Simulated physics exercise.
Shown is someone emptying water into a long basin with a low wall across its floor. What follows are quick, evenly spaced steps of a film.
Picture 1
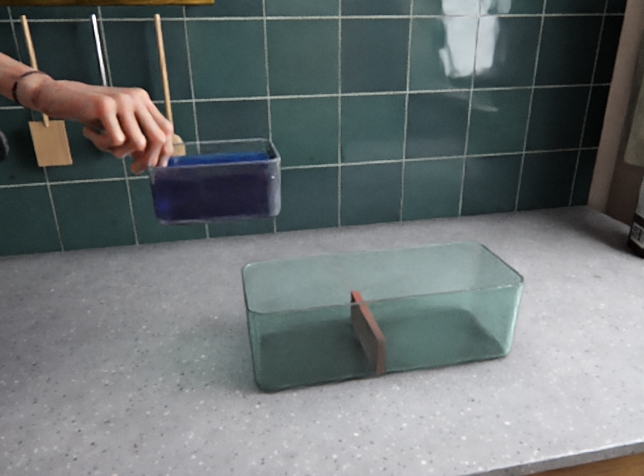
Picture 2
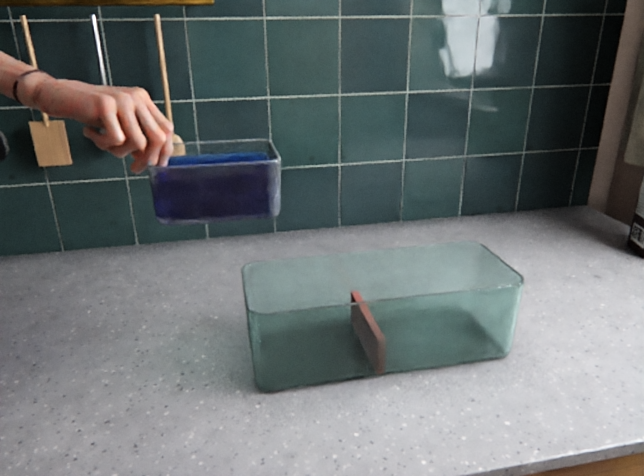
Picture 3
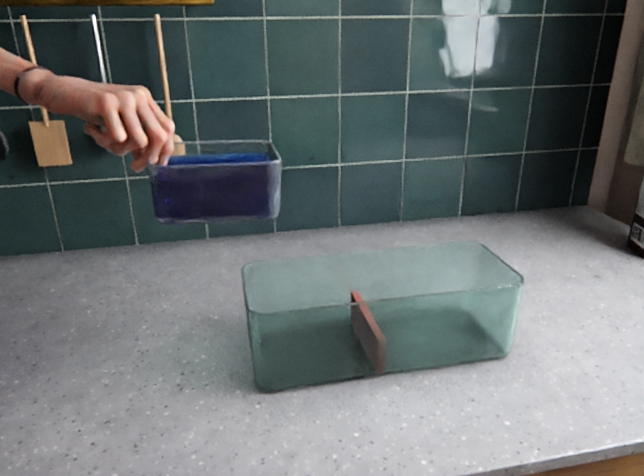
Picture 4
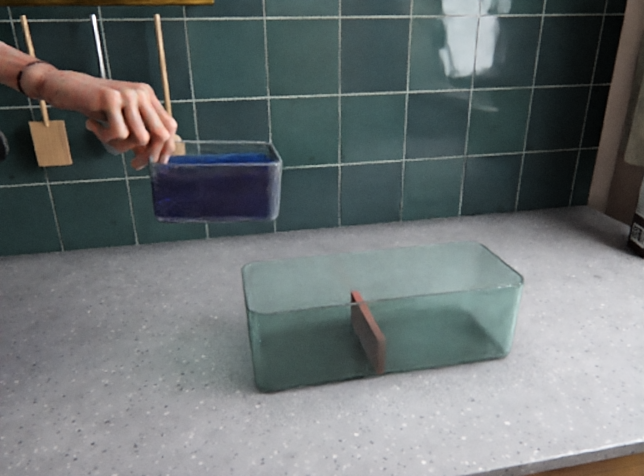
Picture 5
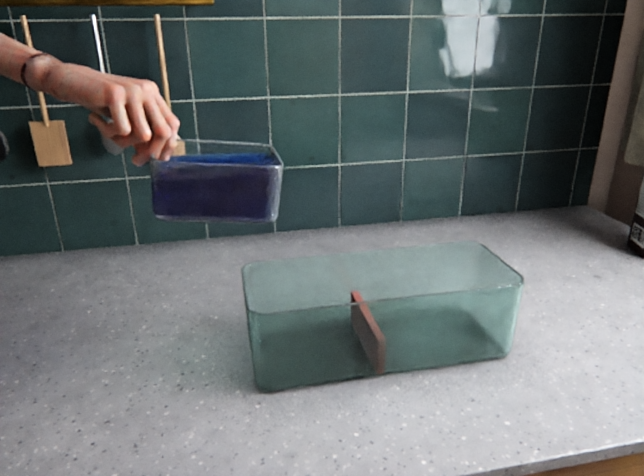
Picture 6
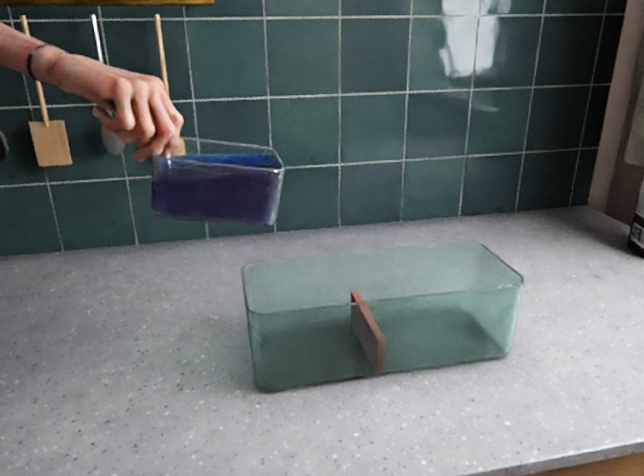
On a grey kitchen counter, a hand holding a small container of blue water above a divided glass basin, slowly tilting it slightly rightward.
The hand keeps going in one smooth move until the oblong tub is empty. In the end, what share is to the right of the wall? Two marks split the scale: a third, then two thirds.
Fails to reach a third.
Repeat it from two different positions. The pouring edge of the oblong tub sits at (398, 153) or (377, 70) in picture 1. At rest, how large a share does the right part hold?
Roughly 95 per cent, then roughly 90 per cent.
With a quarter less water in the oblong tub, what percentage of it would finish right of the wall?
Estimate: Close to 5 per cent.
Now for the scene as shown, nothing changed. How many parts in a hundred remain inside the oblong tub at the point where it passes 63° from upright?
Roughly 45 percent remains at that point.
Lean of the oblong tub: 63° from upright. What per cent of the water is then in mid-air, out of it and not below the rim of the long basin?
Close to 35 per cent.
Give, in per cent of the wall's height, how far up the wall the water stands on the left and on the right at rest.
Once it settles, the left reaches around 60 and the right around 0.
A moment on, the oblong tub is tipped part way and 45 per cent is still to pour, 21 is left of the wall and 0 right of it.
Next, the oblong tub is tipped right over and 7 per cent is still to pour, 83 is left of the wall and 2 right of it.
Then the oblong tub is tipped right over and 0 per cent is still to pour, 94 is left of the wall and 4 right of it.
Later the oblong tub is tipped right over and 0 per cent is still to pour, 94 is left of the wall and 4 right of it.
Finally, 94 per cent lies left of the wall, 4 right of it and 2 outside.
